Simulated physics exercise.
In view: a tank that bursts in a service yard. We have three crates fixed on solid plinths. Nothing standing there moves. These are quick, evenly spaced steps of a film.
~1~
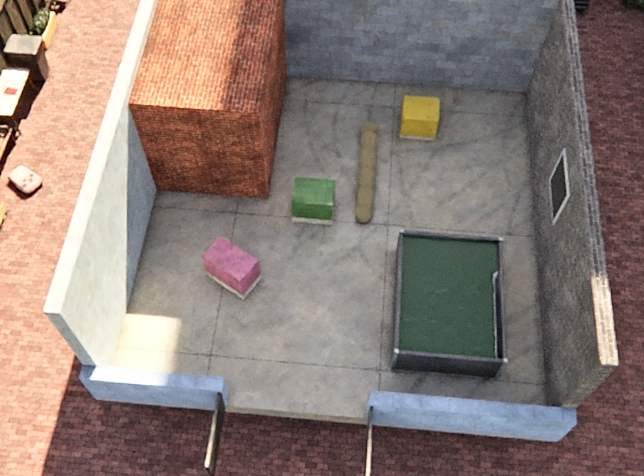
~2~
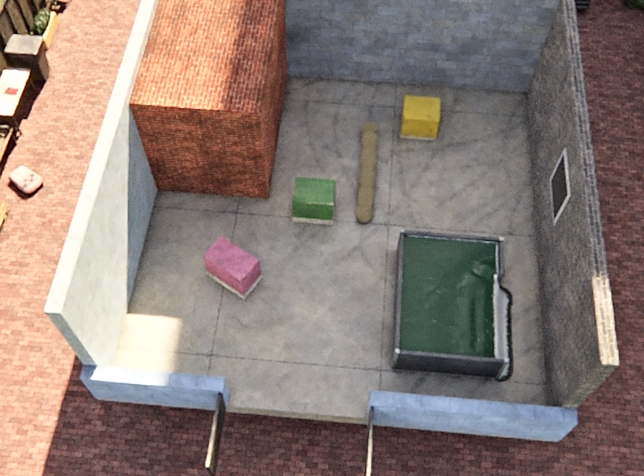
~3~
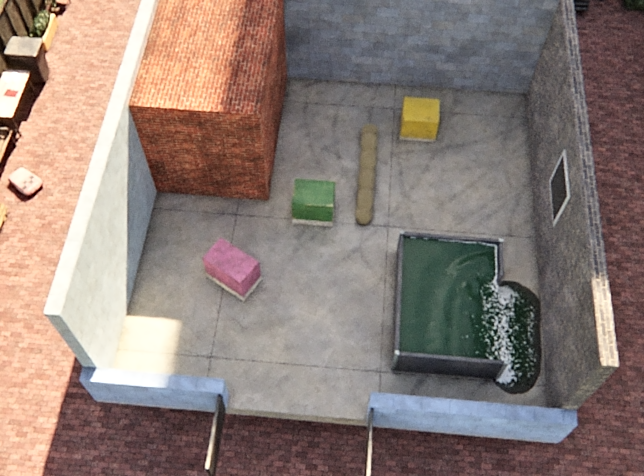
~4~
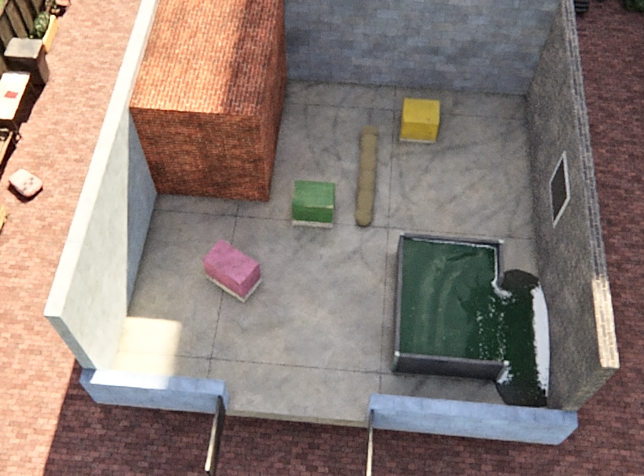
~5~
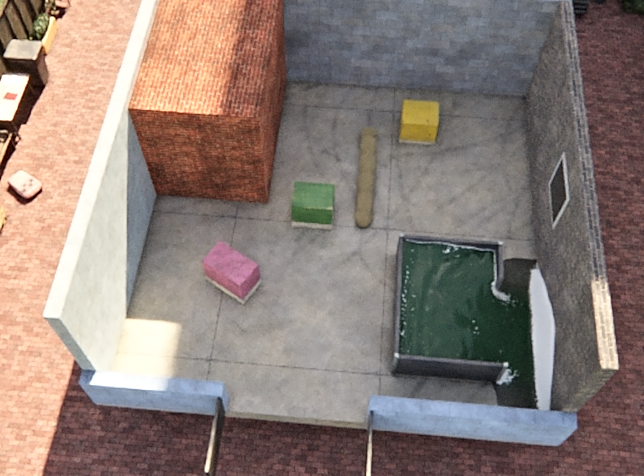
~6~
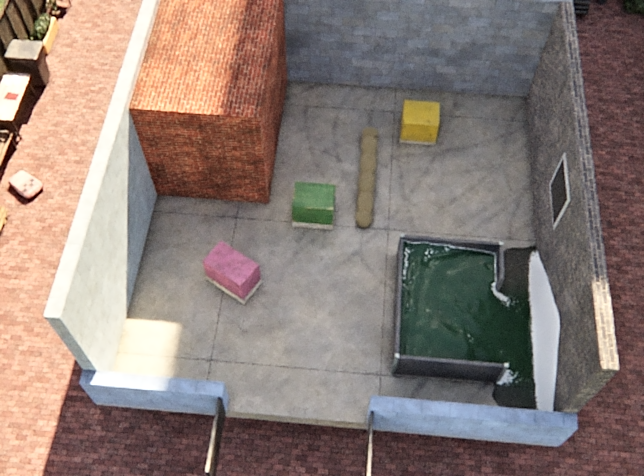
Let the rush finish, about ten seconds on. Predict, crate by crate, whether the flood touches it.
My prediction: The pink crate remains untouched; the green crate remains untouched; the yellow crate is touched.
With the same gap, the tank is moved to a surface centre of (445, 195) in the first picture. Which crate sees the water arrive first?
I'd go with the yellow one.
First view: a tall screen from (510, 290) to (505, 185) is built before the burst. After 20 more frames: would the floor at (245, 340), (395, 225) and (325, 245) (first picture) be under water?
As listed: Awash, no water, free of water.
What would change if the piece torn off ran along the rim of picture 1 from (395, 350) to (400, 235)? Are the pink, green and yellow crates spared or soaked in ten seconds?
I'd say the pink crate is overrun, while the green crate is overrun and the yellow crate stays clear.
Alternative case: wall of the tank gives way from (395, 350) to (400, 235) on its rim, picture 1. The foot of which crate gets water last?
Last: The yellow one.
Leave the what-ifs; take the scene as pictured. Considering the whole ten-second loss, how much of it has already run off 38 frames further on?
Close to 65 per cent, I'd say.
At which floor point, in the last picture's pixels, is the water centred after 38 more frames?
It is around (407, 264).
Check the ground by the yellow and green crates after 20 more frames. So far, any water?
Note - yellow hit, green spared.
A moment on, water covers 10 % of the floor; the pink crate not reached, the green crate not reached, the yellow crate not reached.
Next, water covers 30 % of the floor; the pink crate not reached, the green crate not reached, the yellow crate water round its plinth.
Then, water covers 50 % of the floor; the pink crate water round its plinth, the green crate not reached, the yellow crate water round its plinth.
Later, water covers 70 % of the floor; the pink crate water round its plinth, the green crate not reached, the yellow crate water round its plinth.
In the end, water covers 95 % of the floor; the pink crate stayed above the water, the green crate stayed above the water, the yellow crate was topped.
